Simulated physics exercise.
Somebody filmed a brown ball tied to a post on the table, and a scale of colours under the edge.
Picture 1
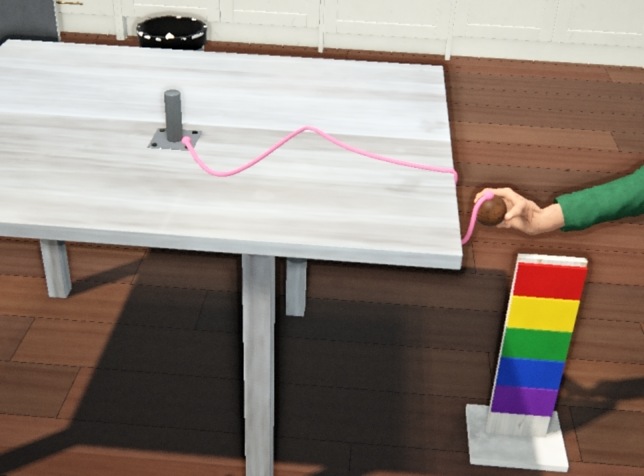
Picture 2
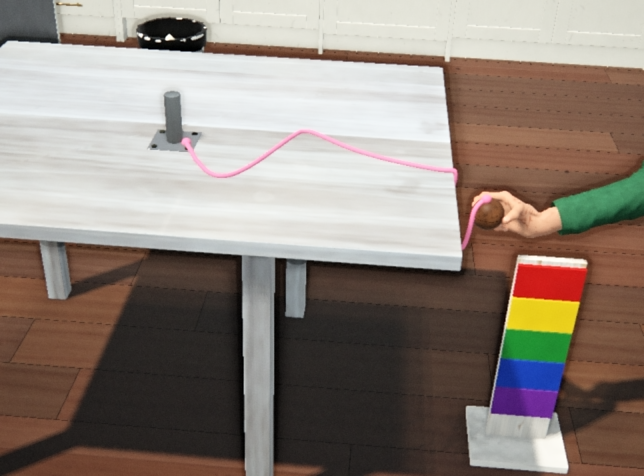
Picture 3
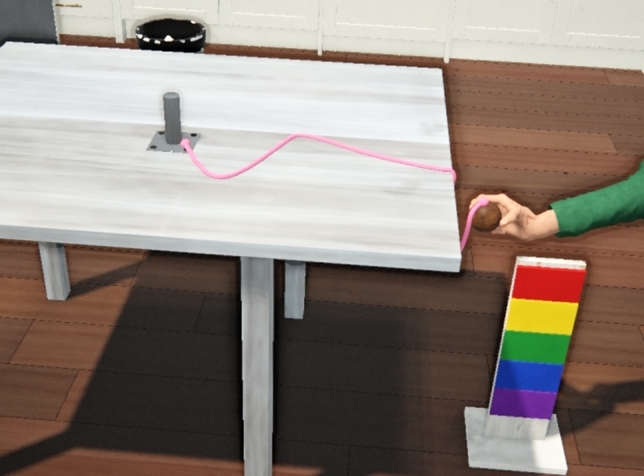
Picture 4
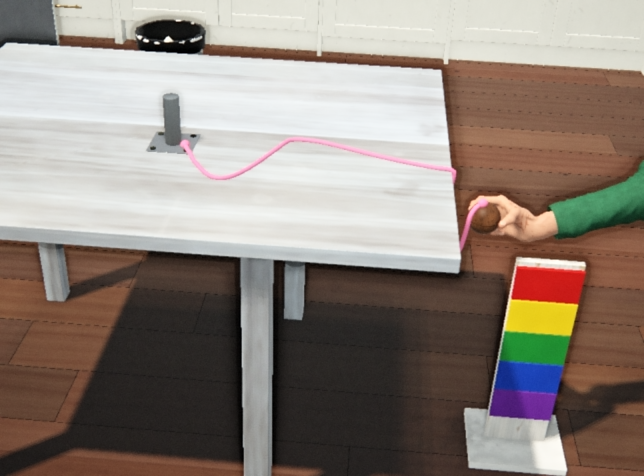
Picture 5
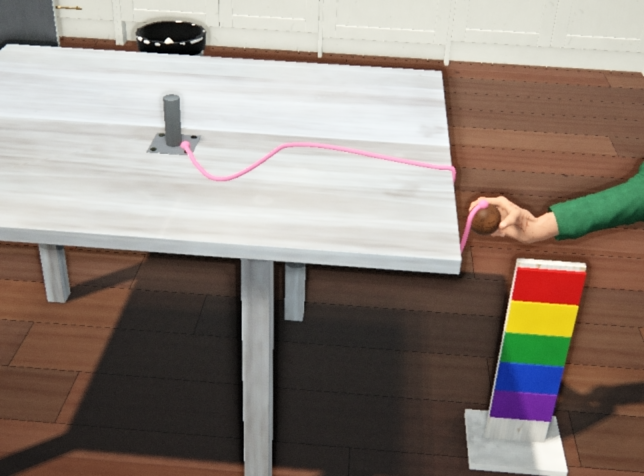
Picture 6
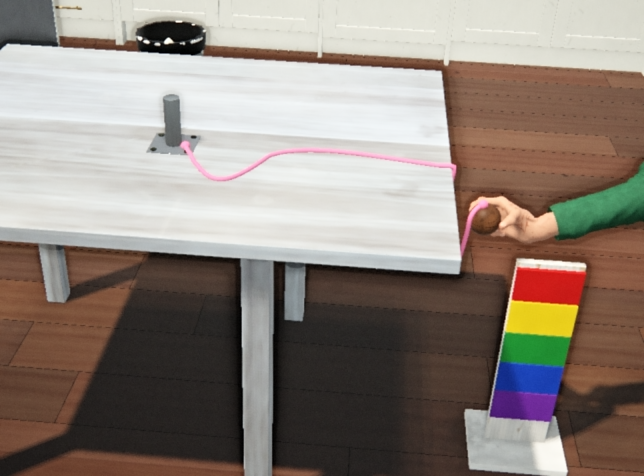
A hand holds a brown ball beside the table while the pink cord slowly flattens.
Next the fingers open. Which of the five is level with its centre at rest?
Its middle rests at the purple band.
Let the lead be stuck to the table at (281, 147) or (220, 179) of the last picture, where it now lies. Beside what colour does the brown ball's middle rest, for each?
It would be green; blue.
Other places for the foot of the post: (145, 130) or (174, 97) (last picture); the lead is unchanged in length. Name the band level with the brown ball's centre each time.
In that order: Blue; blue.
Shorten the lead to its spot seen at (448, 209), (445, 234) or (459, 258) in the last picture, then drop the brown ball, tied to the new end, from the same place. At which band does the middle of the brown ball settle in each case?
In that order: Red; yellow; green.
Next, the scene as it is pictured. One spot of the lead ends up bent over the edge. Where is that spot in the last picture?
It lies at about (381, 157).
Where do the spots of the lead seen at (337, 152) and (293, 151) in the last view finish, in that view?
They go to (411, 167) and to (366, 162).
A little later, ball near (401, 391); level with purple.
Next, ball near (439, 399); level with purple.
When it is over, ball near (416, 401); level with purple. The purple one.
